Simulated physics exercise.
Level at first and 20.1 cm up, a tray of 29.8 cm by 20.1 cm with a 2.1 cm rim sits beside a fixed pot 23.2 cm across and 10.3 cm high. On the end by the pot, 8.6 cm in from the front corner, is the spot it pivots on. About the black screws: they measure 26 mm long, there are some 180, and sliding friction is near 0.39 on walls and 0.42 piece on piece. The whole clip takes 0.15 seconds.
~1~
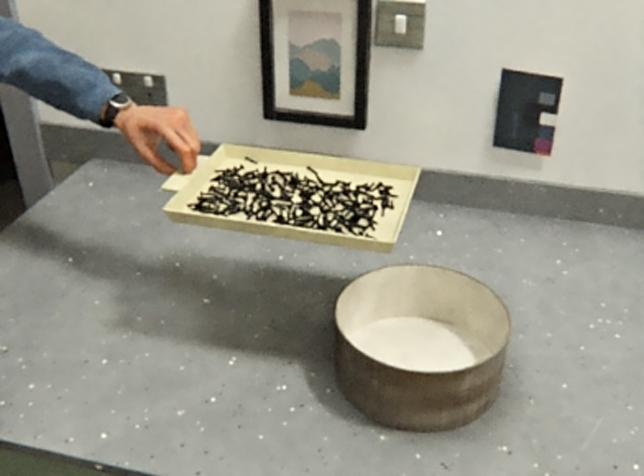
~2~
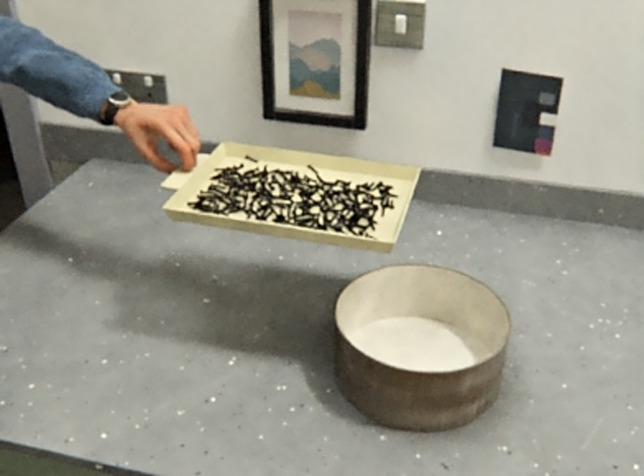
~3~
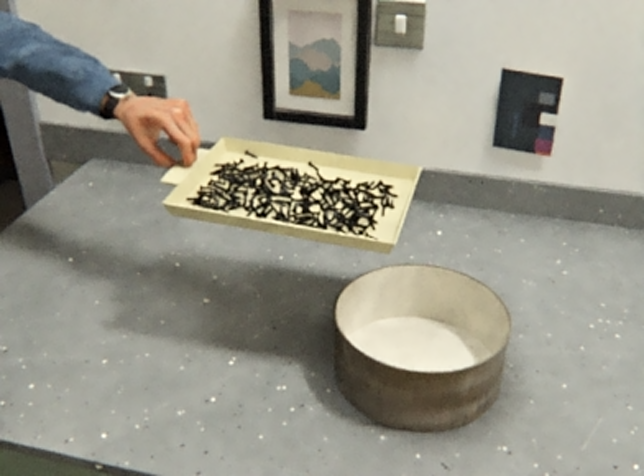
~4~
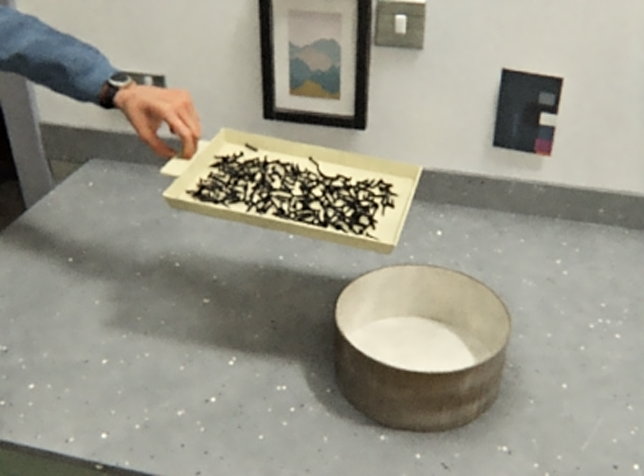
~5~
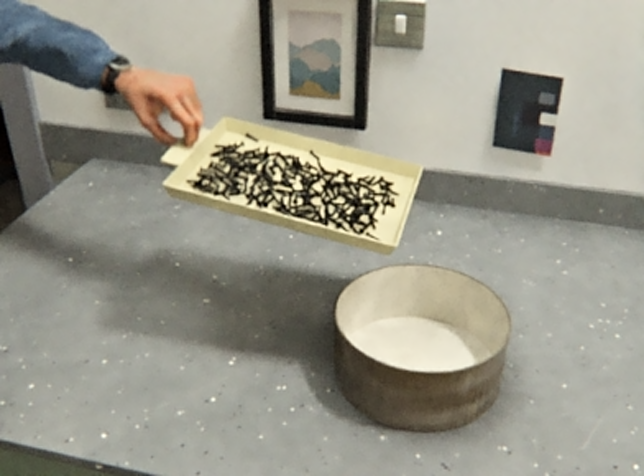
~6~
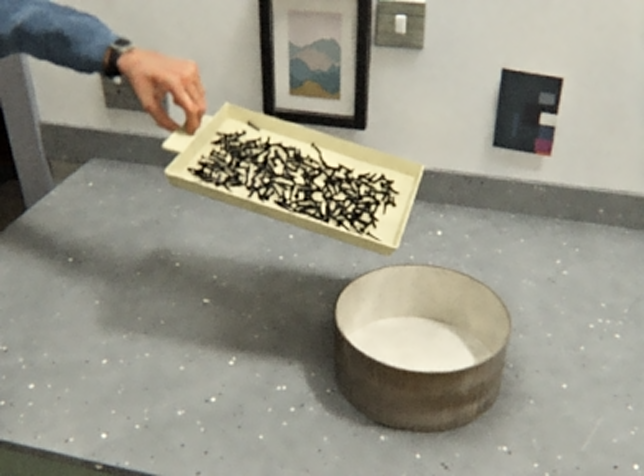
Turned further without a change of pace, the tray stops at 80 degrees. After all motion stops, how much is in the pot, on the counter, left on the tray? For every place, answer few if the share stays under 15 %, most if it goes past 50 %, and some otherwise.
Shares - pot: Most; counter: Few; tray: Few.
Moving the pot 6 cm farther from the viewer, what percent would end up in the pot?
About 95 %.
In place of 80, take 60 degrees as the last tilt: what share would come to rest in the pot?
Near 70 %, then.
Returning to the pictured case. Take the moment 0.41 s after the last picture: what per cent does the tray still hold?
Around 100 percent of it.
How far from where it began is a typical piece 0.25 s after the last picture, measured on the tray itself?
Around 3 centimetres.
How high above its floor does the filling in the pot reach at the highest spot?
Some 2.5 cm above the floor.
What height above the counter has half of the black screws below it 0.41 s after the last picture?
Roughly 22 centimetres, give or take.
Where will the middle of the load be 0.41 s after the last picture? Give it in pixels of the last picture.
Around (396, 216).
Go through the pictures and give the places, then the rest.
In the first picture, tray tilt 0 degrees, front corners at (170, 207) and (390, 239); middle of the pieces at (288, 197); pot at (422, 313).
In the second picture, tray tilt 1 degrees, front corners at (170, 206) and (390, 239); middle of the pieces at (288, 196).
In the third picture, tray tilt 2 degrees, front corners at (170, 201) and (391, 239); middle of the pieces at (288, 193).
In the fourth picture, tray tilt 5 degrees, front corners at (170, 193) and (391, 240), lowest corner right front; middle of the pieces at (288, 189).
In the fifth picture, tray tilt 8 degrees, front corners at (170, 182) and (392, 241), lowest corner right front; middle of the pieces at (289, 183).
In the sixth picture, tray tilt 12 degrees, front corners at (172, 170) and (393, 243), lowest corner right front; middle of the pieces at (304, 185); pot at (422, 313).
Then, 0.25 s after the last picture, tilt 47 degrees; the tray holds 100 %, the pot 0 %.
Then, 0.41 s after the last picture, tilt 69 degrees; the tray holds 100 %, the pot 0 %.
Then, 0.70 s after the last picture, tilt 80 degrees; the tray holds 5 %, the pot 85 %.
In the end, pot 90 %, counter 5 %, tray 5 %.
